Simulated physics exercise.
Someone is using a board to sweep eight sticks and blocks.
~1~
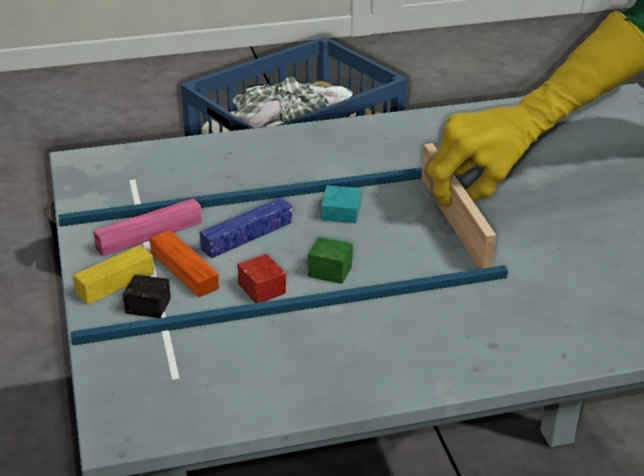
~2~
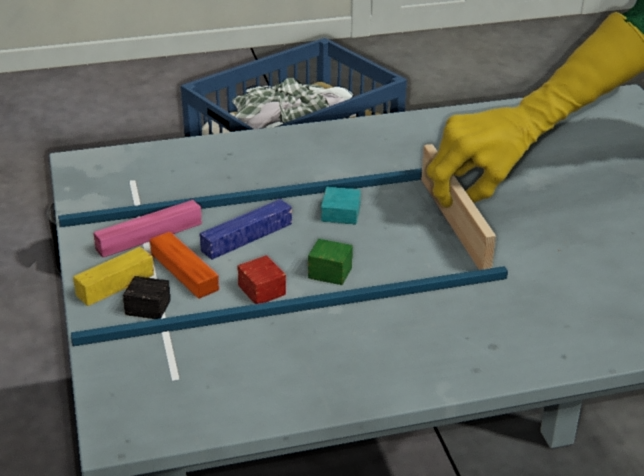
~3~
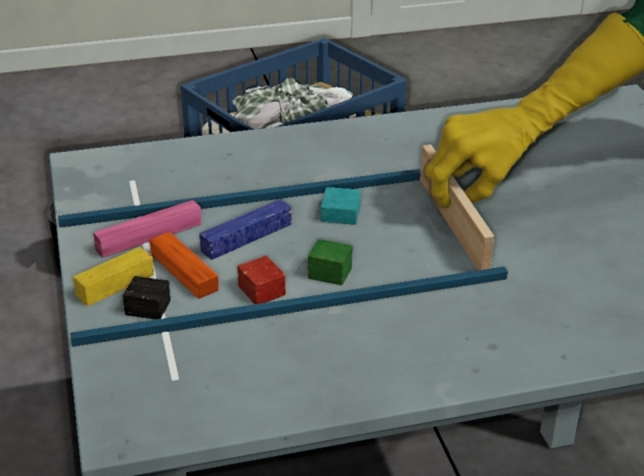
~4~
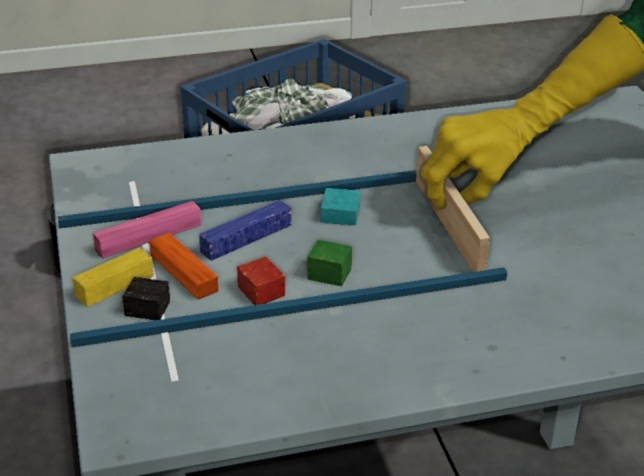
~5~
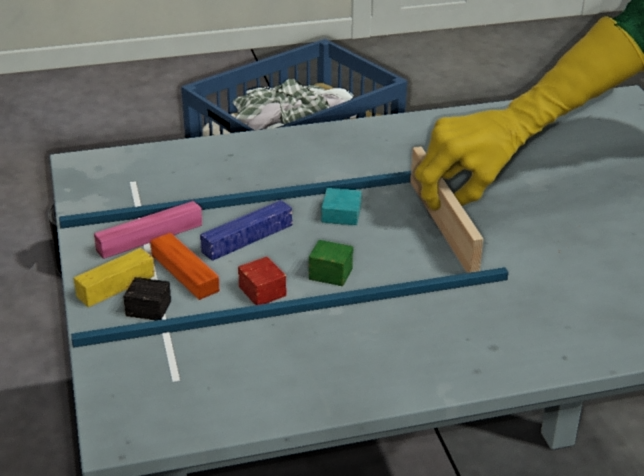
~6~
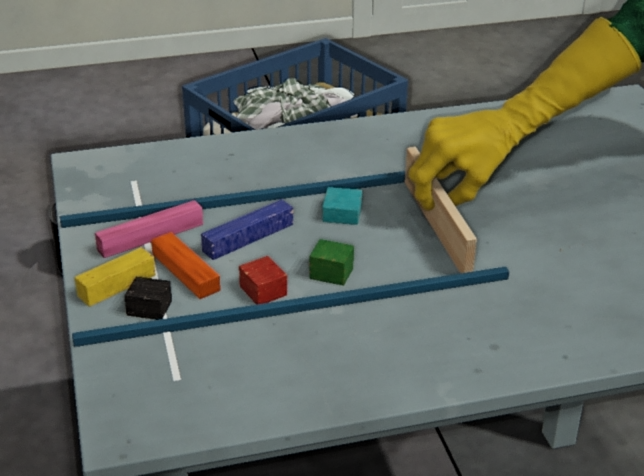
A yellow-gloved hand slid an upright wooden board slightly left between two blue strips on a gray table, while the eight colorful sticks and blocks in front of it stayed practically still, untouched.
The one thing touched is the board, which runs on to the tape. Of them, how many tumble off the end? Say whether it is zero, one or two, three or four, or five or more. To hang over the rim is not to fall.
I would say three or four.
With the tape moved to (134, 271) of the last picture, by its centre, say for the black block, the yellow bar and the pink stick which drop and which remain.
The black block: It is gone. The yellow bar: It is gone. The pink stick: It is gone.
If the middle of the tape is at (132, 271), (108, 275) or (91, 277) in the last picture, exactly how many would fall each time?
Tallies in the order given: 4, 6, 6.
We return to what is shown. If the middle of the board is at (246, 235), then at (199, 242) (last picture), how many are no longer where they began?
That gives 8 for the first and 8 for the second.
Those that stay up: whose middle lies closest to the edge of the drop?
The blue bar is it.
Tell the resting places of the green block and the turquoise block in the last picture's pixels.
You'll find the green block at roughly (141, 296) and the turquoise block at roughly (128, 237).
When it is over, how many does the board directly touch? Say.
Number in contact with it: 2.
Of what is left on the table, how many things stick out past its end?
1 overhanging.
Early on, none off yet; yellow bar at rest near (116, 276); black block at rest near (149, 298); pink stick at rest near (150, 228).
A while later, none off yet; yellow bar travelled a little near (97, 288); black block at rest near (149, 298); pink stick at rest near (149, 229).
Further along, one off so far; yellow bar on its side near (46, 369); black block travelled about its own width near (96, 312); pink stick travelled a little near (94, 234).
Finally, the number that fall off is three or four; lost, orange stick, pink stick, black block and yellow bar.
